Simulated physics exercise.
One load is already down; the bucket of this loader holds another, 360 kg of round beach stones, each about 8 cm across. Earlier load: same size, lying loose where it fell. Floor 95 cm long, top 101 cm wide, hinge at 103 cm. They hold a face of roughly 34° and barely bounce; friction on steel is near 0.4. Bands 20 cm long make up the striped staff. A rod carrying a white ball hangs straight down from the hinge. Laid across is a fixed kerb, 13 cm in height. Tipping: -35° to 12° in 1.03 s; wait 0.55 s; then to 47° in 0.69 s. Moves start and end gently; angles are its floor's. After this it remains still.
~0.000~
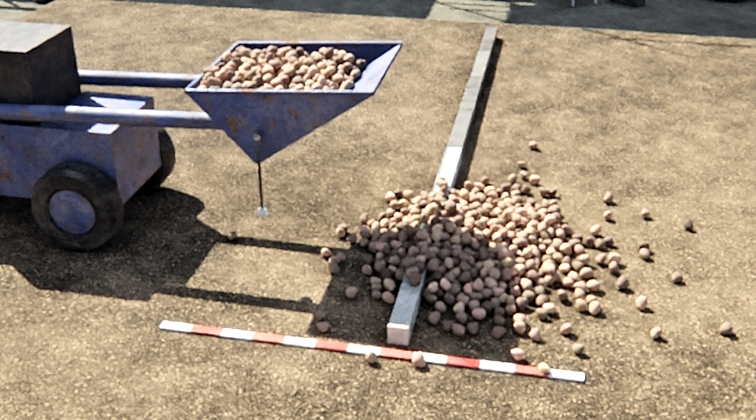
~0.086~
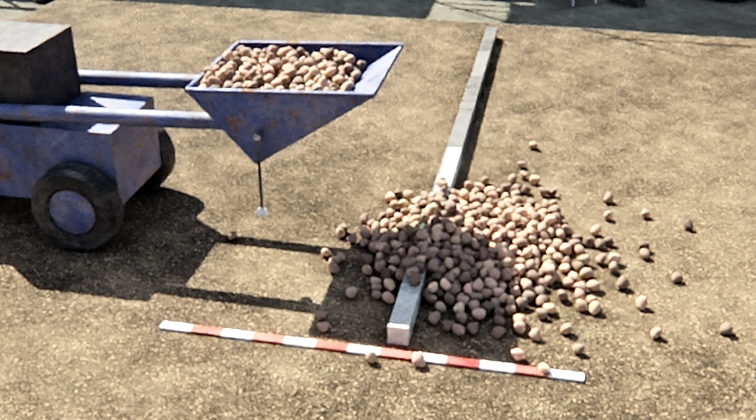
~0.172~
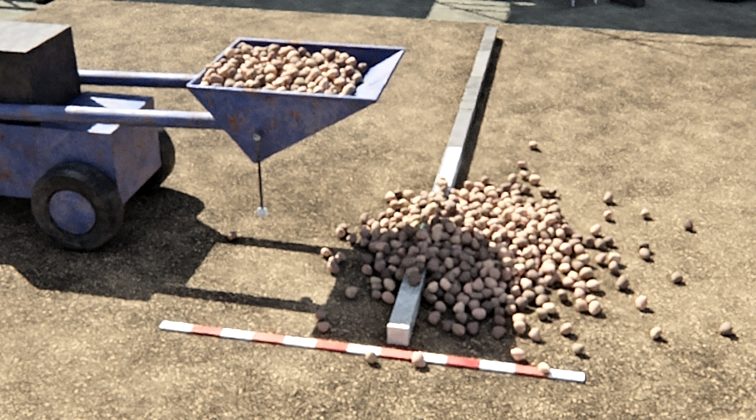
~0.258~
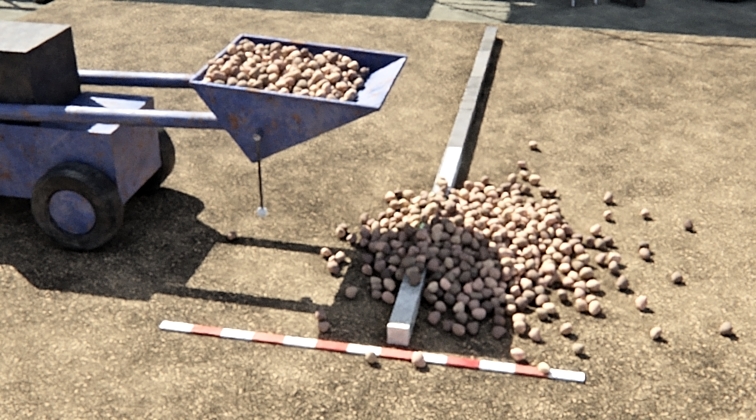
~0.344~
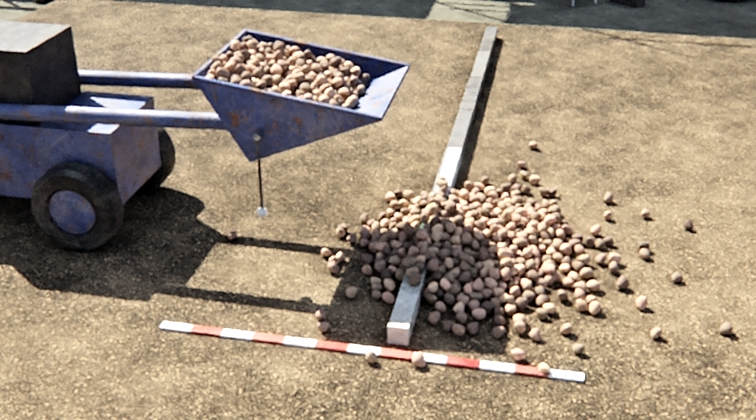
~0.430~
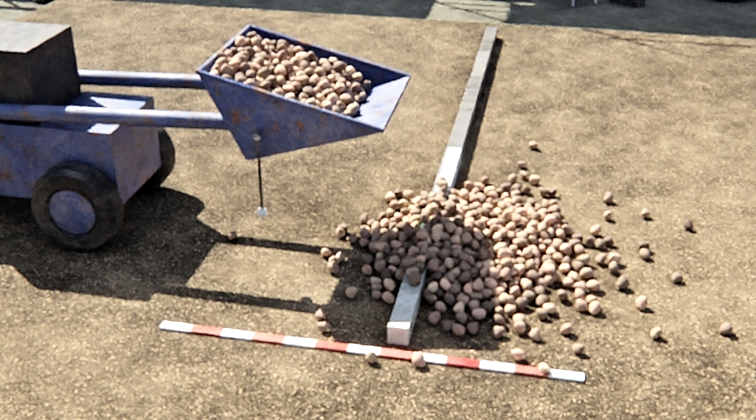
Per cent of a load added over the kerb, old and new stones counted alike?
Some 18 %.
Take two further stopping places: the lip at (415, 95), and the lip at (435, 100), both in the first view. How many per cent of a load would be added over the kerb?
First some 40, then 55 per cent.
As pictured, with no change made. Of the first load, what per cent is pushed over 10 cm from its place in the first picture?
5 per cent.
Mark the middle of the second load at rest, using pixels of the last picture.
Middle: Approx. (385, 232) px.
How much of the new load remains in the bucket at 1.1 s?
It holds some 100 percent.
After 0.8 s the floor is at 5°; in per cent of one load, 100 in the bucket, 23 on this side of the kerb, 78 over the kerb; the foremost stones are at (700, 265).
After 1.1 s the floor is at 12°; in per cent of one load, 99 in the bucket, 23 on this side of the kerb, 78 over the kerb; the foremost stones are at (700, 265).
After 2.7 s the floor is at 47°; in per cent of one load, 0 in the bucket, 105 on this side of the kerb, 95 over the kerb; the foremost stones are at (700, 265).
After 5.3 s the floor is at 47°; in per cent of one load, 0 in the bucket, 105 on this side of the kerb, 95 over the kerb; the foremost stones are at (700, 265). Net gain over the kerb, 18.
